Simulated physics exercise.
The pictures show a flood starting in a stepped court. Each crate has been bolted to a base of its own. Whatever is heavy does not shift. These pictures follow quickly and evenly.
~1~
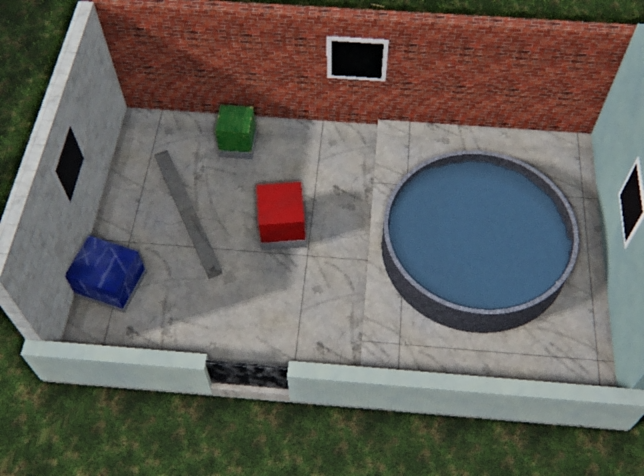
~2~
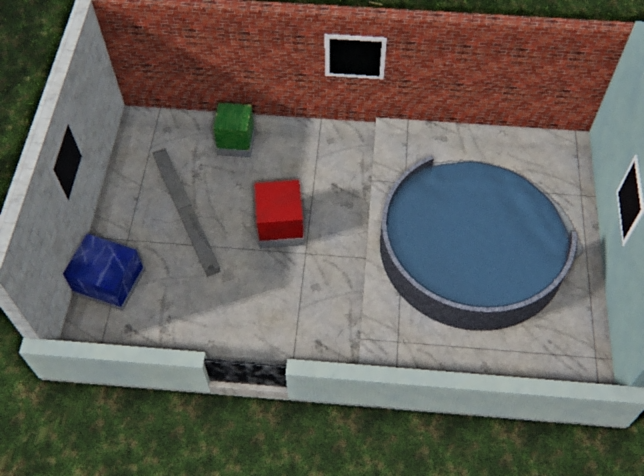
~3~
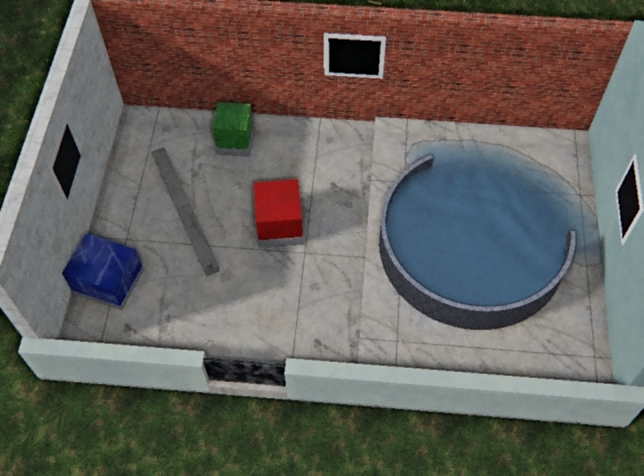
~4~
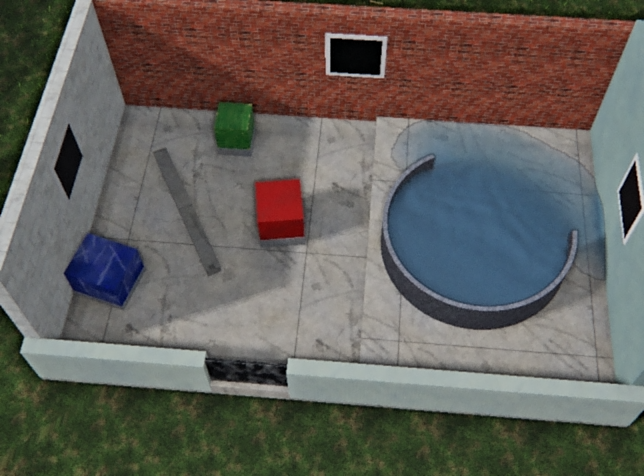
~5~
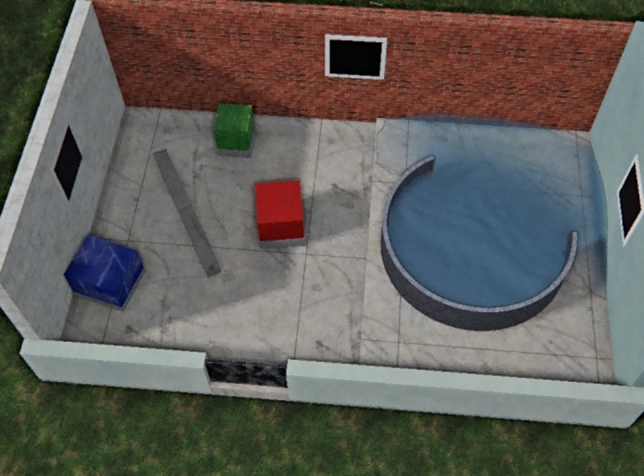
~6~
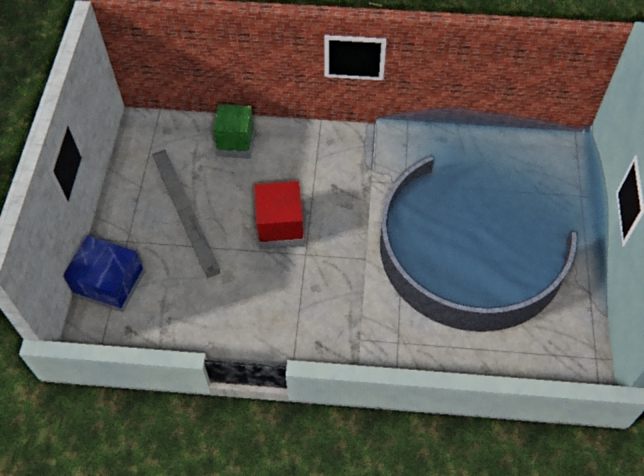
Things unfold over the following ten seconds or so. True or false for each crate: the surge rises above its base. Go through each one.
Blue crate: True; green crate: True; red crate: False.
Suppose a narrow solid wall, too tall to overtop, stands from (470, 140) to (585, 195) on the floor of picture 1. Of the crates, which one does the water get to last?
The one in blue is last.
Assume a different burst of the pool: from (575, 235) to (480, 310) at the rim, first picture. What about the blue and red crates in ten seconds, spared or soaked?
The blue crate is flooded and the red crate is untouched.
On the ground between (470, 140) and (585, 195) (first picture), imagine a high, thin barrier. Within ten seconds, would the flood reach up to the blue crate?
The way I see it, the blue crate is inundated.
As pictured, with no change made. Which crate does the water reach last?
Last is the blue-painted one.
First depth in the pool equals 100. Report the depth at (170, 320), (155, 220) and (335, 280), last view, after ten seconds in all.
In order: About 6, 12 and 16 in a hundred.
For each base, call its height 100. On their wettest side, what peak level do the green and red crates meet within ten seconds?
140 and 70 per cent, roughly.
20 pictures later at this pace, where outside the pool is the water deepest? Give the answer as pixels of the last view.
Deepest spot: Around (615, 402).
A moment on, water covers 25 % of the floor; the blue crate not reached, the green crate not reached, the red crate not reached.
Next, water covers 35 % of the floor; the blue crate not reached, the green crate water round its plinth, the red crate not reached.
Then, water covers 55 % of the floor; the blue crate not reached, the green crate water round its plinth, the red crate water round its plinth.
Later, water covers 80 % of the floor; the blue crate water round its plinth, the green crate water round its plinth, the red crate water round its plinth.
In the end, water covers 95 % of the floor; the blue crate was topped, the green crate was topped, the red crate stayed above the water.
